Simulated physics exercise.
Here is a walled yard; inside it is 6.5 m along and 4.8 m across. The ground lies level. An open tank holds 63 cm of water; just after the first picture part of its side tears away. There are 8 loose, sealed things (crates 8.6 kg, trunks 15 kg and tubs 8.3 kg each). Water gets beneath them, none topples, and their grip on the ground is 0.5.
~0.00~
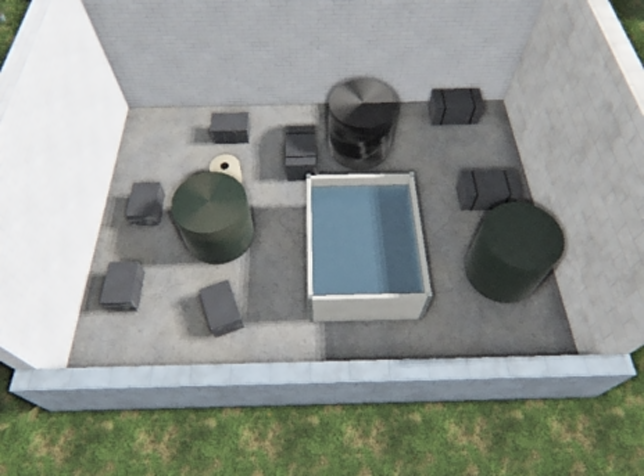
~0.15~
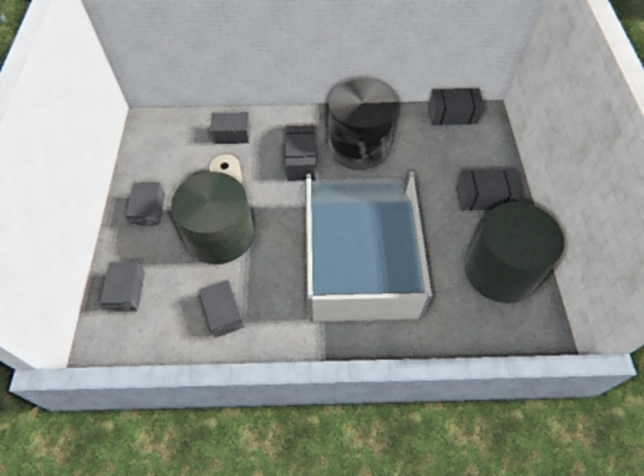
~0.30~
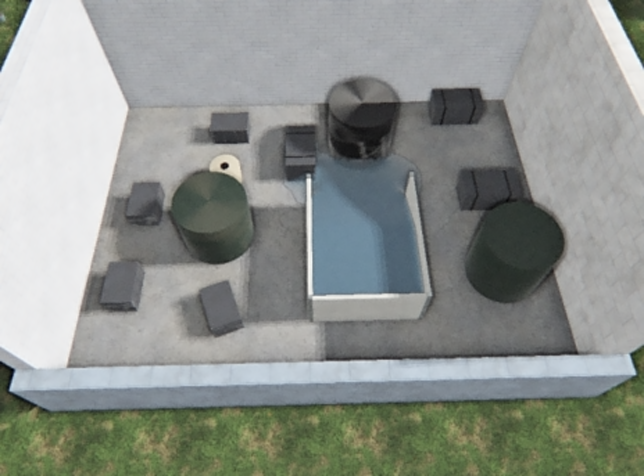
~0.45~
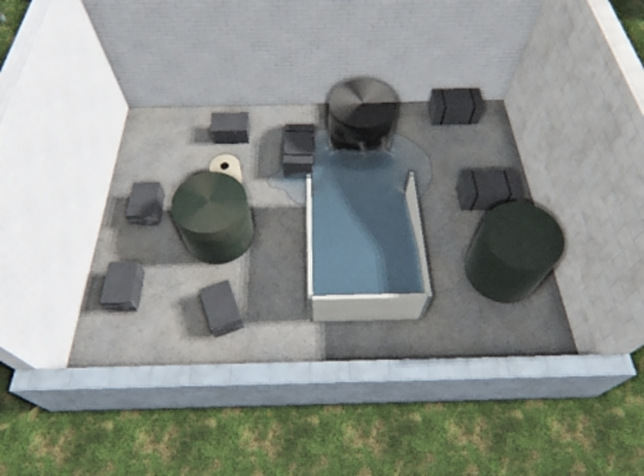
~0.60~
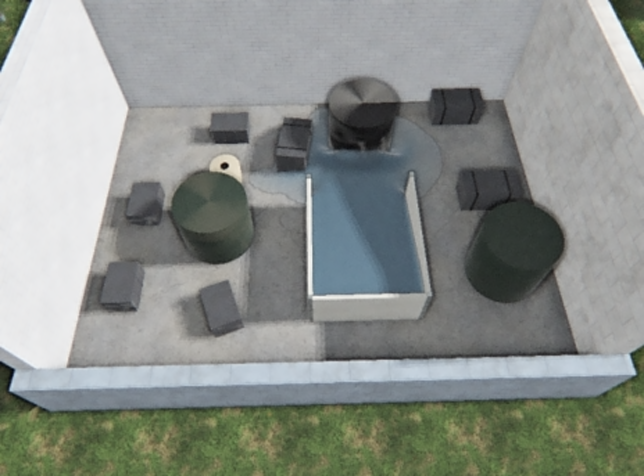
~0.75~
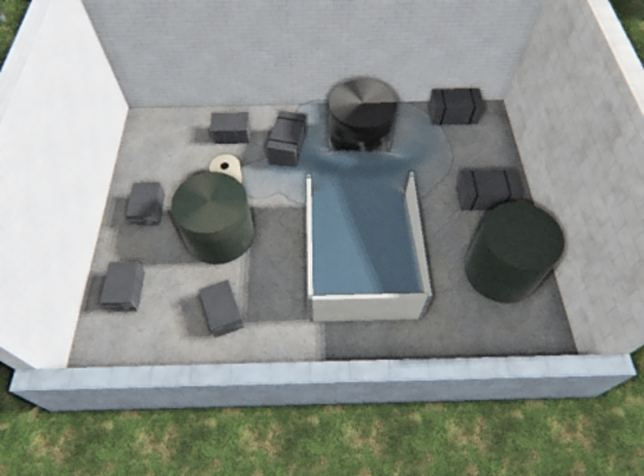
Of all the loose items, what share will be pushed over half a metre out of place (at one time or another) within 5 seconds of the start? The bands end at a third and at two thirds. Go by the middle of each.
It is two thirds or above.
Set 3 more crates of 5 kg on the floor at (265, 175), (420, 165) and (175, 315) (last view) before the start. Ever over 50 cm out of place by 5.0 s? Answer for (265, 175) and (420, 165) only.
In that order: More, past it.
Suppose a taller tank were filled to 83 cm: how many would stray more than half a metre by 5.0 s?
Then 7.
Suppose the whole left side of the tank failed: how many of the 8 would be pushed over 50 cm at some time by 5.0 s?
Then 5.
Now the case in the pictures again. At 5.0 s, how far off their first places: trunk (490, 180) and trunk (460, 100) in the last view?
In turn: 100 cm, 120 cm.
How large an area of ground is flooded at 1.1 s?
About 9.5 m2.
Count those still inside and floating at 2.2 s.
3 of them.
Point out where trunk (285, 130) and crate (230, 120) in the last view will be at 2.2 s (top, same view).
Around (168, 111) and (137, 97).
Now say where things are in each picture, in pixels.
A trunk at (300, 145), on the bottom; a crate at (220, 304), on the bottom; 2.6 m2 under water; 0 of 8 have shifted, in the first picture.
A trunk at (300, 145), on the bottom; a crate at (220, 304) rests on the ground; 3.4 m2 under water; 0 of 8 have shifted, in the second picture.
A trunk at (300, 145), on the bottom; a crate at (220, 304), on the bottom; 4.1 m2 under water; 0 of 8 have shifted, in the third picture.
A trunk at (299, 143), on the bottom, 5 cm from its start; a crate at (220, 304) rests on the ground; water covers 4.8 m2; 0 of 8 have shifted, in the fourth picture.
A trunk at (294, 137), on the bottom, 18 cm from its start; a crate at (220, 304), on the bottom; 5.8 m2 under water; 1 of 8 have shifted, in the fifth picture.
A trunk at (287, 130), on the bottom, 34 cm from its start; a crate at (220, 304) rests on the ground; 7.1 m2 under water; 1 of 8 have shifted, in the sixth picture.
After 1.1 s 1 of 8 are over 50 cm from their spots; 0 afloat.
After 2.2 s 2 of 8 are over 50 cm from their spots; 3 afloat.
After 3.5 s 3 of 8 are over 50 cm from their spots; 3 afloat.
After 5.0 s 7 of 8 are over 50 cm from their spots, and 7 have been at some point; 5 afloat.
